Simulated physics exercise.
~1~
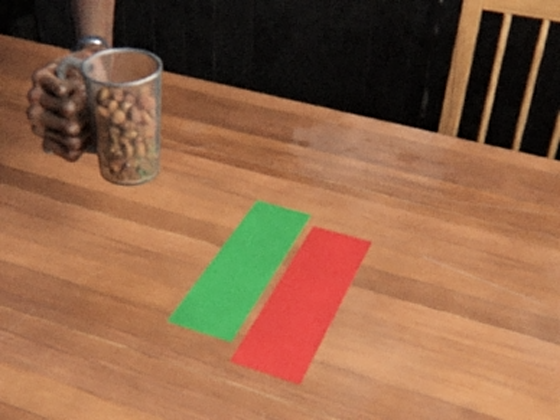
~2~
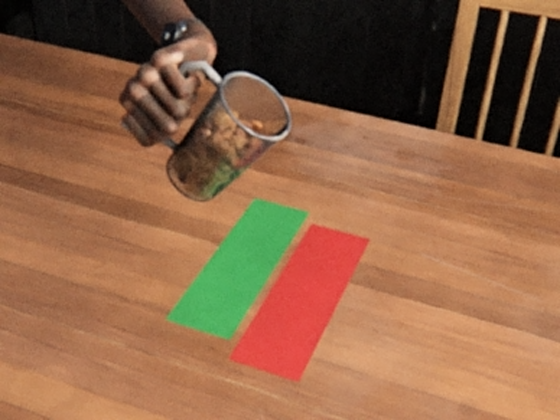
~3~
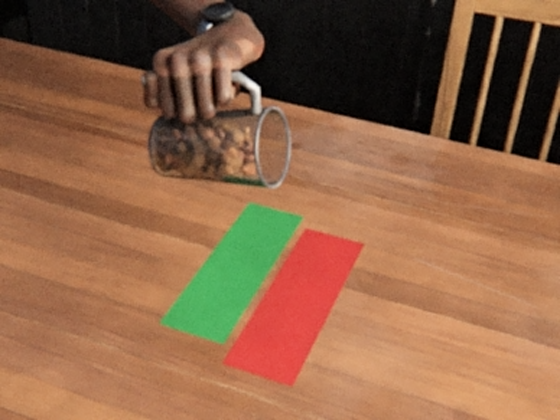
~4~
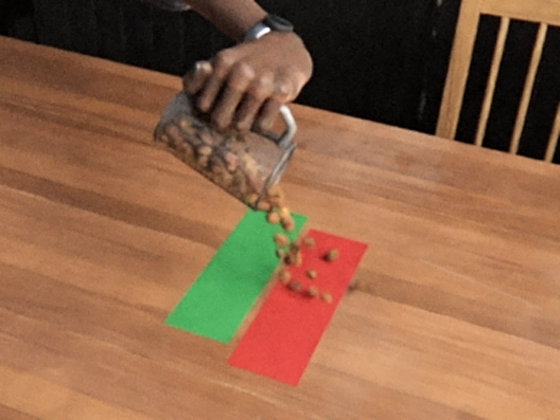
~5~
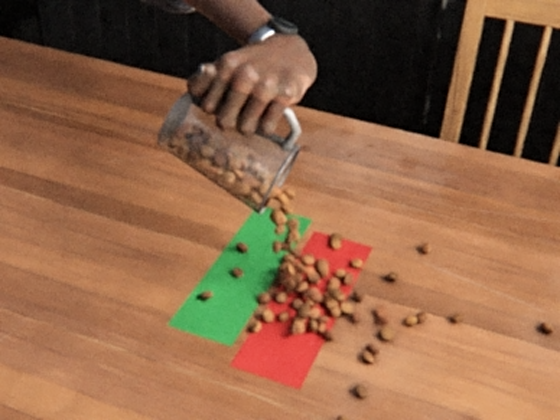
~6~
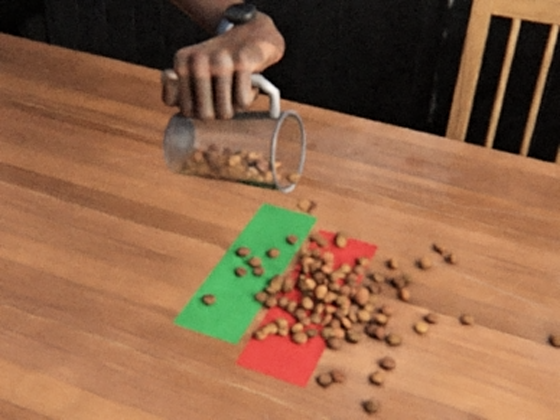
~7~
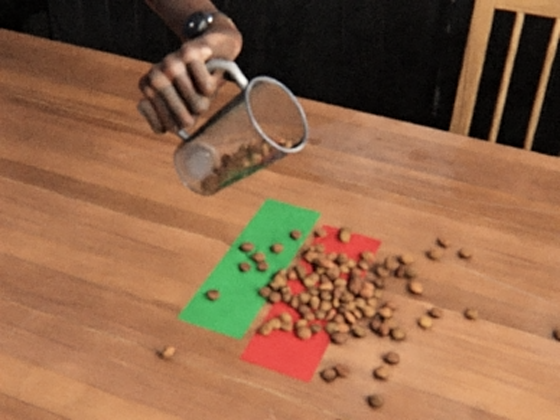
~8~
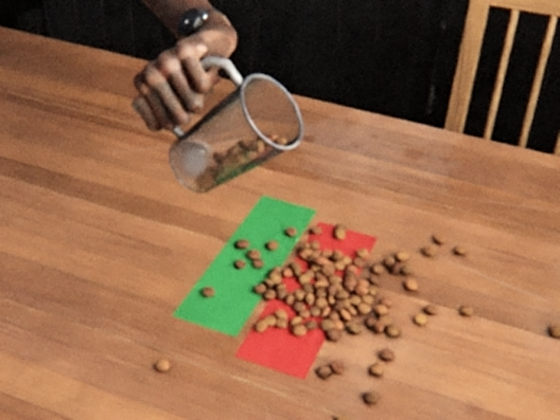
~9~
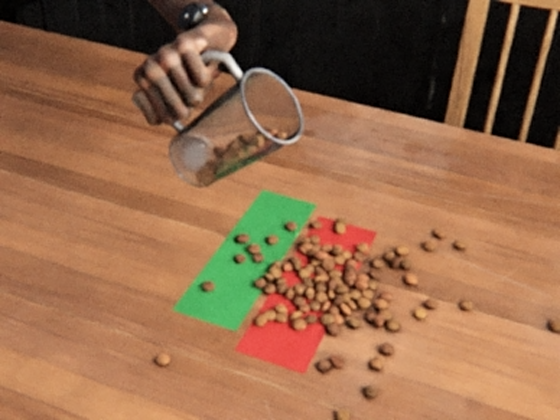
A hand tips a glass mug, spilling brown pieces mostly over the red mat, then partly rights it.
